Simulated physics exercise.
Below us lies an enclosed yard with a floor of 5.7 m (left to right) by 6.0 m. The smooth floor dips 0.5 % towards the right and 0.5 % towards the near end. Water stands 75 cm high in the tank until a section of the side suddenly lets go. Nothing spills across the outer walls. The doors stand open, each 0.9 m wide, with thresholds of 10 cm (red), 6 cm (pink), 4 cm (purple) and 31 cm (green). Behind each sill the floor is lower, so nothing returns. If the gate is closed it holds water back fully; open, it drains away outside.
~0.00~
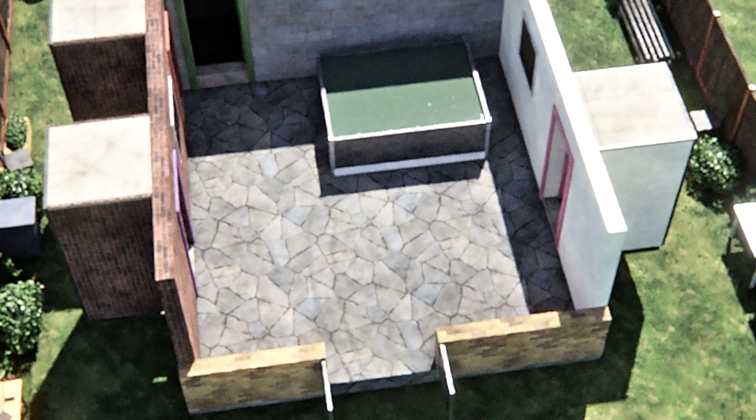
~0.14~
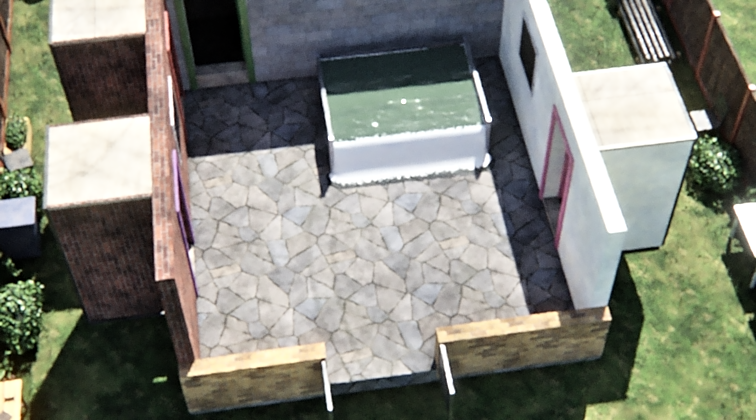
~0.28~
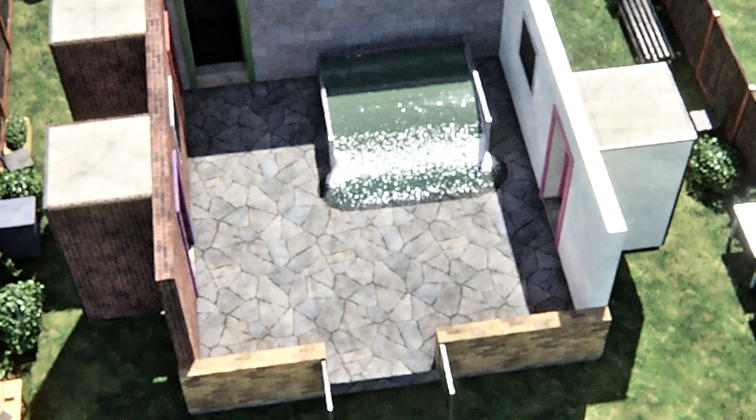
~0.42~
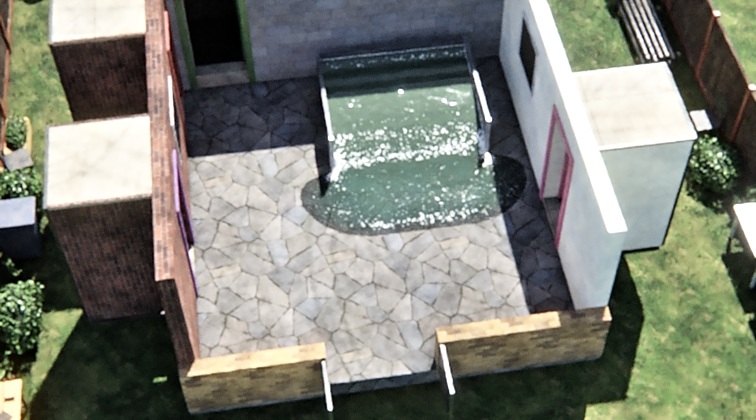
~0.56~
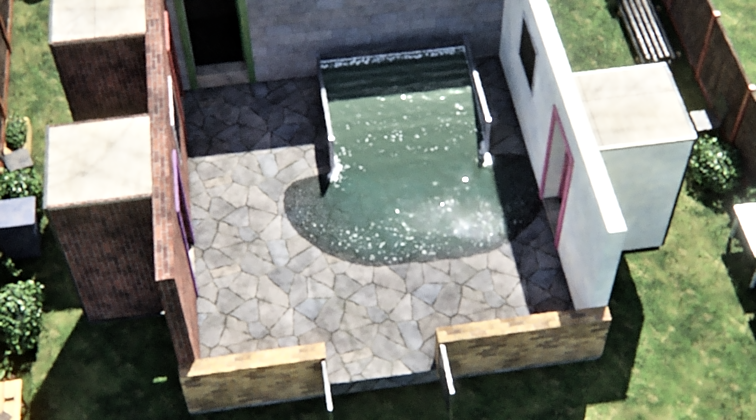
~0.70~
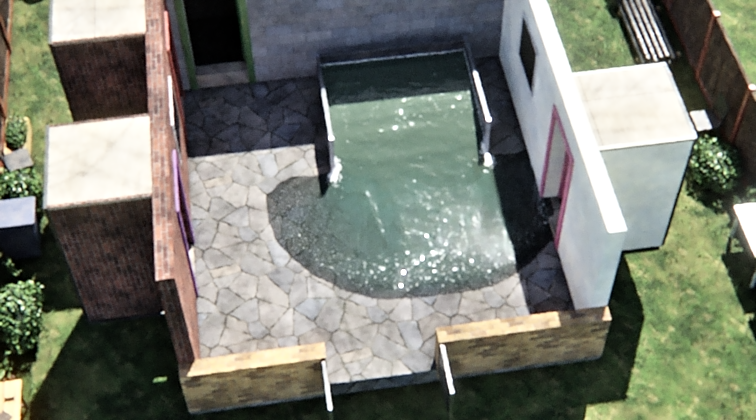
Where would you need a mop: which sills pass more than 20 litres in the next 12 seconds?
Door by door: At the red door it keeps below the limit; at the pink door it goes over the limit; at the purple door it passes the limit; at the green door it stays under the limit.
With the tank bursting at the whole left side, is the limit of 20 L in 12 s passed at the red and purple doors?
Then: Red past it, purple over.
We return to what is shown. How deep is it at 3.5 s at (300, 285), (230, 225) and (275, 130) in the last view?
About 3, 1 and 0 cm.
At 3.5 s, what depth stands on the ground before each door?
In cm: Red 0, pink 20, purple 5, green 0.
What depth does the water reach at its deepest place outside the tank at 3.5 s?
Up to some 28 cm.
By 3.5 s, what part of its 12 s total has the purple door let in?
Some 0 per cent by then.
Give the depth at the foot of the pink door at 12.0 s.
About 5.5 cm.
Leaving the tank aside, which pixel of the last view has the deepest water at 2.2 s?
At about (568, 337).
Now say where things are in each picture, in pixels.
In the first frame, the tank at (401, 91) is whole and still, 75 cm deep.
In the second frame, the front is at (329, 177), 1.4 m from the gap at (410, 150); 0.6 m2 of floor is under water; 75 cm left at the back of the tank.
In the third frame, water pours out at (410, 153) and has run 1.5 m, to (325, 194); typically 14 cm deep outside, 75 cm at the tank's back.
In the fourth frame, water pours out at (410, 154) and has run 1.9 m, to (307, 199); typically 12 cm deep outside, 69 cm at the tank's back.
In the fifth frame, water pours out at (410, 154) and has run 2.2 m, to (304, 233); typically 10 cm deep outside, 63 cm at the tank's back.
In the sixth frame, water pours out at (410, 155) and has run 2.7 m, to (506, 274); typically 8 cm deep outside, 63 cm at the tank's back.
After 1.4 s water covers 60 % of the floor and is deepest (43 cm) near (580, 336); red door not reached, pink door 15 cm at the sill, 8 L in, purple door not reached, green door not reached.
After 2.2 s water covers 65 % of the floor and is deepest (52 cm) near (568, 337); red door not reached, pink door 14 cm at the sill, 41 L in, purple door 4 cm at the sill, 0 L in, green door not reached.
After 3.5 s water covers 65 % of the floor and is deepest (28 cm) near (327, 369); red door not reached, pink door 20 cm at the sill, 86 L in, purple door 5 cm at the sill, 1 L in, green door not reached.
After 7.0 s water covers 95 % of the floor and is deepest (14 cm) near (216, 384); red door 5 cm at the sill, 0 L in, pink door 9 cm at the sill, 206 L in, purple door 9 cm at the sill, 29 L in, green door 9 cm at the sill, 0 L in.
After 12.0 s water covers 95 % of the floor and is deepest (10 cm) near (191, 193); red door 7 cm at the sill, 2 L in, pink door 6 cm at the sill, 212 L in, purple door 4 cm at the sill, 63 L in, green door 7 cm at the sill, 0 L in.
